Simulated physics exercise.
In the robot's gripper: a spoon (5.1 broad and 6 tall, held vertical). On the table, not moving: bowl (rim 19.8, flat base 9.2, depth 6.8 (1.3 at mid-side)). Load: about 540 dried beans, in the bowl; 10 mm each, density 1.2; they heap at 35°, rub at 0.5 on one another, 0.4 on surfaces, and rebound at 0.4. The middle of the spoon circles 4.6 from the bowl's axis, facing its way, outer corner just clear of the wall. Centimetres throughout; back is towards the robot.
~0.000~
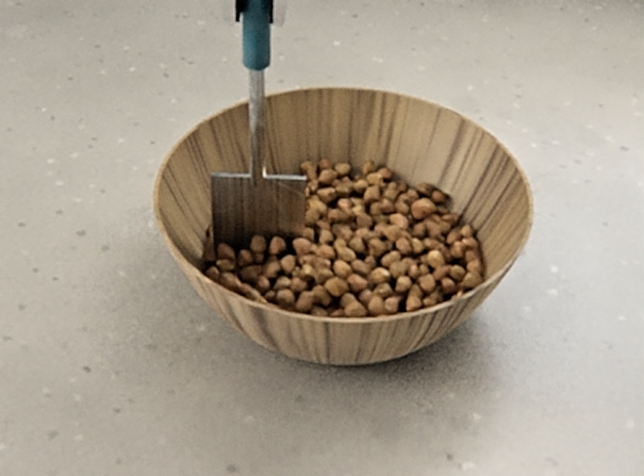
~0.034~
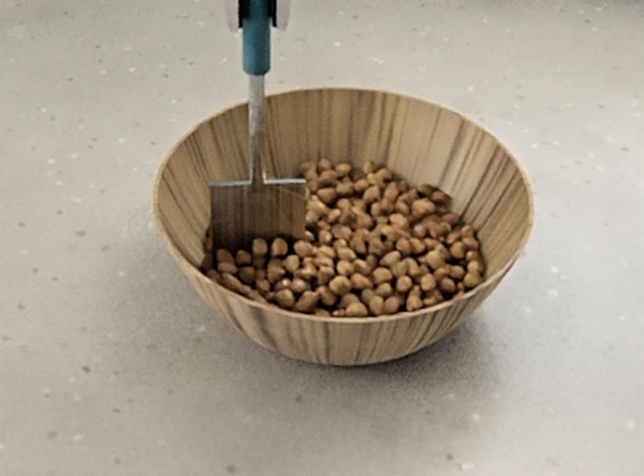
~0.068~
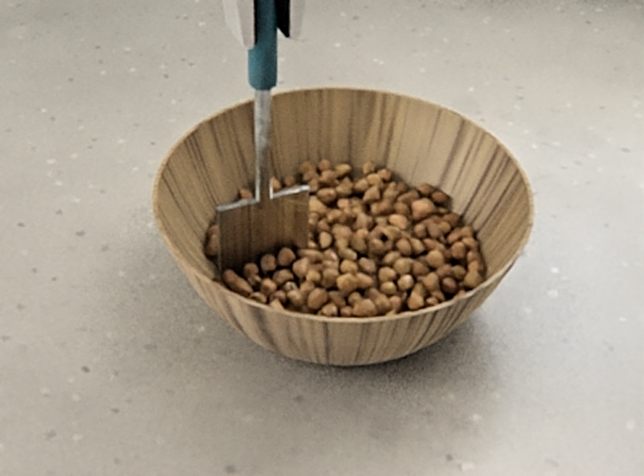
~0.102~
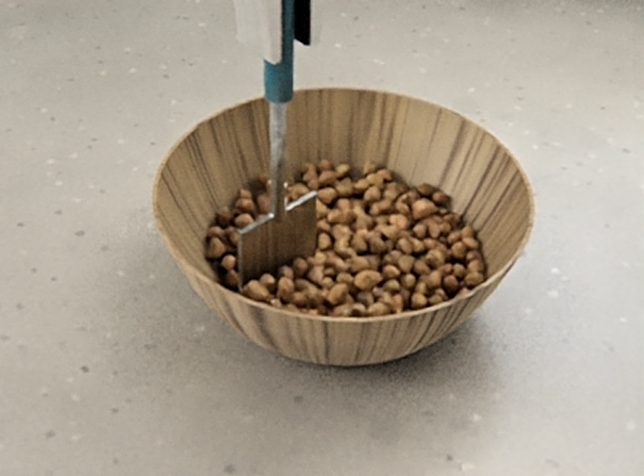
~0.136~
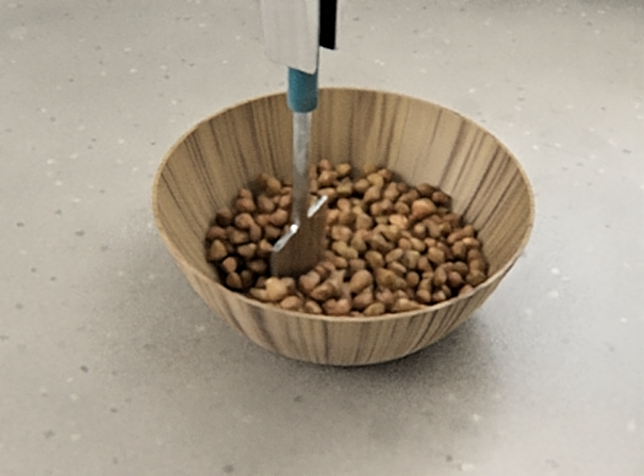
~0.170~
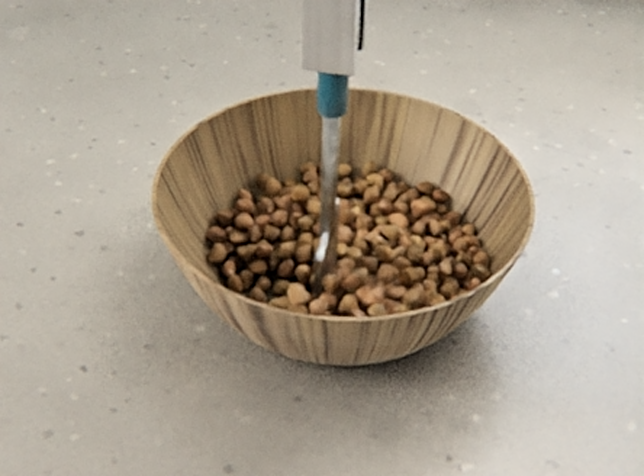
A flat metal spatula with a blue handle, held upright by a robot gripper, moves rightward through brown dried beans in a wooden bowl, turning until its blade is edge-on, while the bowl stays still on a speckled surface.
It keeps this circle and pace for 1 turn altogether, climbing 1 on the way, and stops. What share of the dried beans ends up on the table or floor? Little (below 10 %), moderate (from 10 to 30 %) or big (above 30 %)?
Answer: Little; below 10 % of the dried beans finish on the table or floor.
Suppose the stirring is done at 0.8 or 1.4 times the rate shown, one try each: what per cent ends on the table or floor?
About 0 and 15 per cent.
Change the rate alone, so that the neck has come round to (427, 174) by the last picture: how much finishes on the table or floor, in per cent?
About 25 per cent.
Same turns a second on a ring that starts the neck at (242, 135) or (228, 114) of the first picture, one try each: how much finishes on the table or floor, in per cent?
About 5 and 0 per cent.
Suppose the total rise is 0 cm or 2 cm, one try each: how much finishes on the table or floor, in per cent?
Some 10 and 5 per cent.
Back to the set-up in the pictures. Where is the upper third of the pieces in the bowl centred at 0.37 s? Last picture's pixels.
At about (440, 184).
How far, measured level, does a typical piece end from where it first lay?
Roughly 8 cm.
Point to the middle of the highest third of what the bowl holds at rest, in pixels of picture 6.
At about (268, 276).
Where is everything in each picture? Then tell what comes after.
In the first picture, spoon neck at (258, 153), 0° round; upper third of the load around (354, 246), from x 210 to 475, top at y 165; 544 in the bowl.
In the second picture, spoon neck at (258, 159), 8° round; upper third of the load around (350, 251), from x 210 to 475, top at y 165.
In the third picture, spoon neck at (263, 174), 26° round; upper third of the load around (348, 269), from x 215 to 475, top at y 165.
In the fourth picture, spoon neck at (278, 188), 44° round; upper third of the load around (347, 275), from x 215 to 475, top at y 165.
In the fifth picture, spoon neck at (301, 199), 63° round; upper third of the load around (358, 280), from x 215 to 475, top at y 165.
In the sixth picture, spoon neck at (328, 204), 81° round; upper third of the load around (375, 284), from x 215 to 480, top at y 165; 544 in the bowl.
After 0.37 s, 188° round, highest piece 8 above the table; 541 in the bowl, 3 in flight or on the tool.
After 0.57 s, 296° round, highest piece 9 above the table; 527 in the bowl, 12 on the table or floor, 5 in flight or on the tool.
After 0.87 s, 0° round, highest piece 6 above the table; 515 in the bowl, 28 on the table or floor, 1 in flight or on the tool.
After 1.57 s, 0° round, highest piece 6 above the table; 515 in the bowl, 29 on the table or floor.
At rest, 515 in the bowl, 29 on the table or floor. That is 5 % on the table or floor.
